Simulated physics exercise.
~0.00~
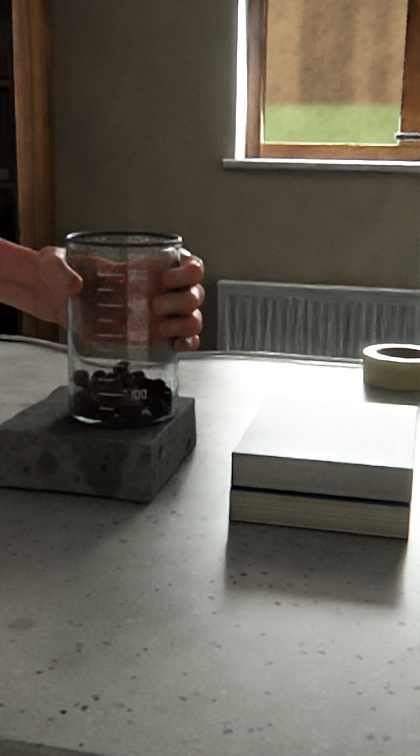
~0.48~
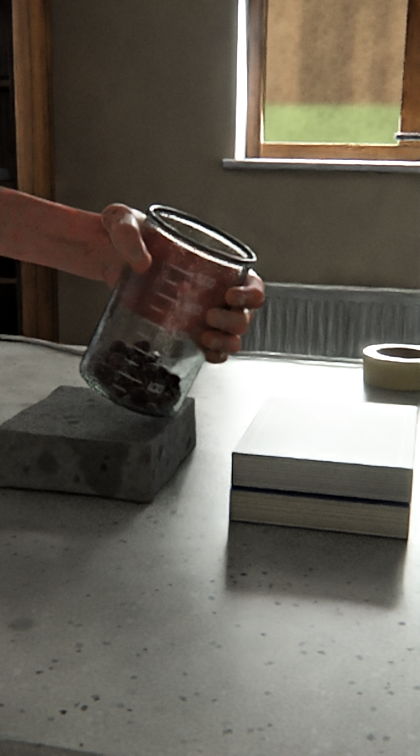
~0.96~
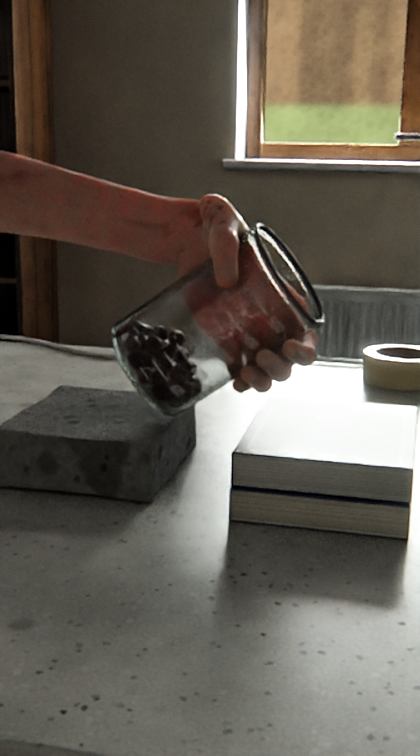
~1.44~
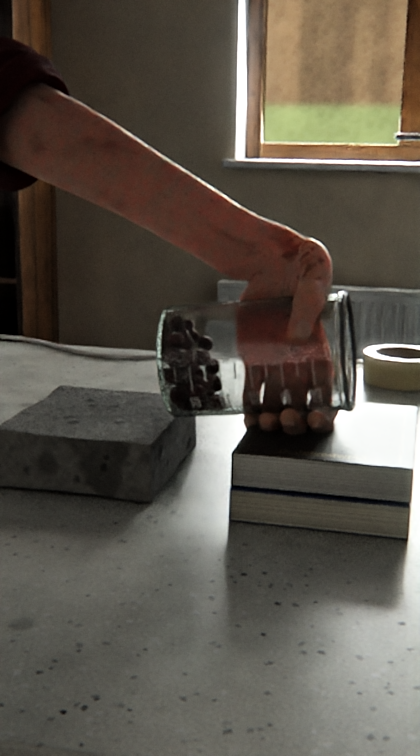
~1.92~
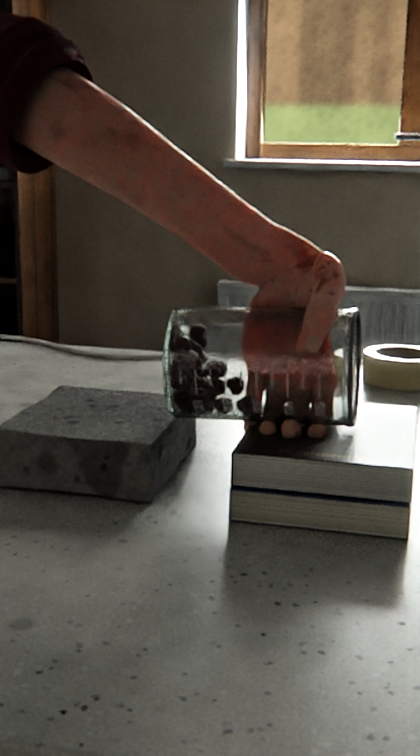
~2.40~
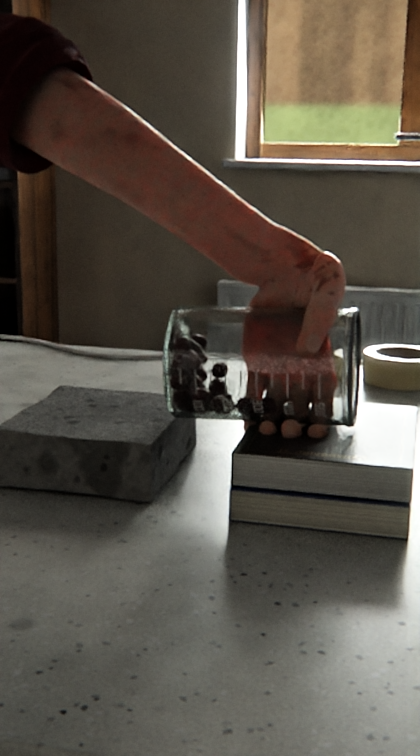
Hand tipping a clear beaker of small dark balls rightward onto its side against a book pile, the balls staying inside.
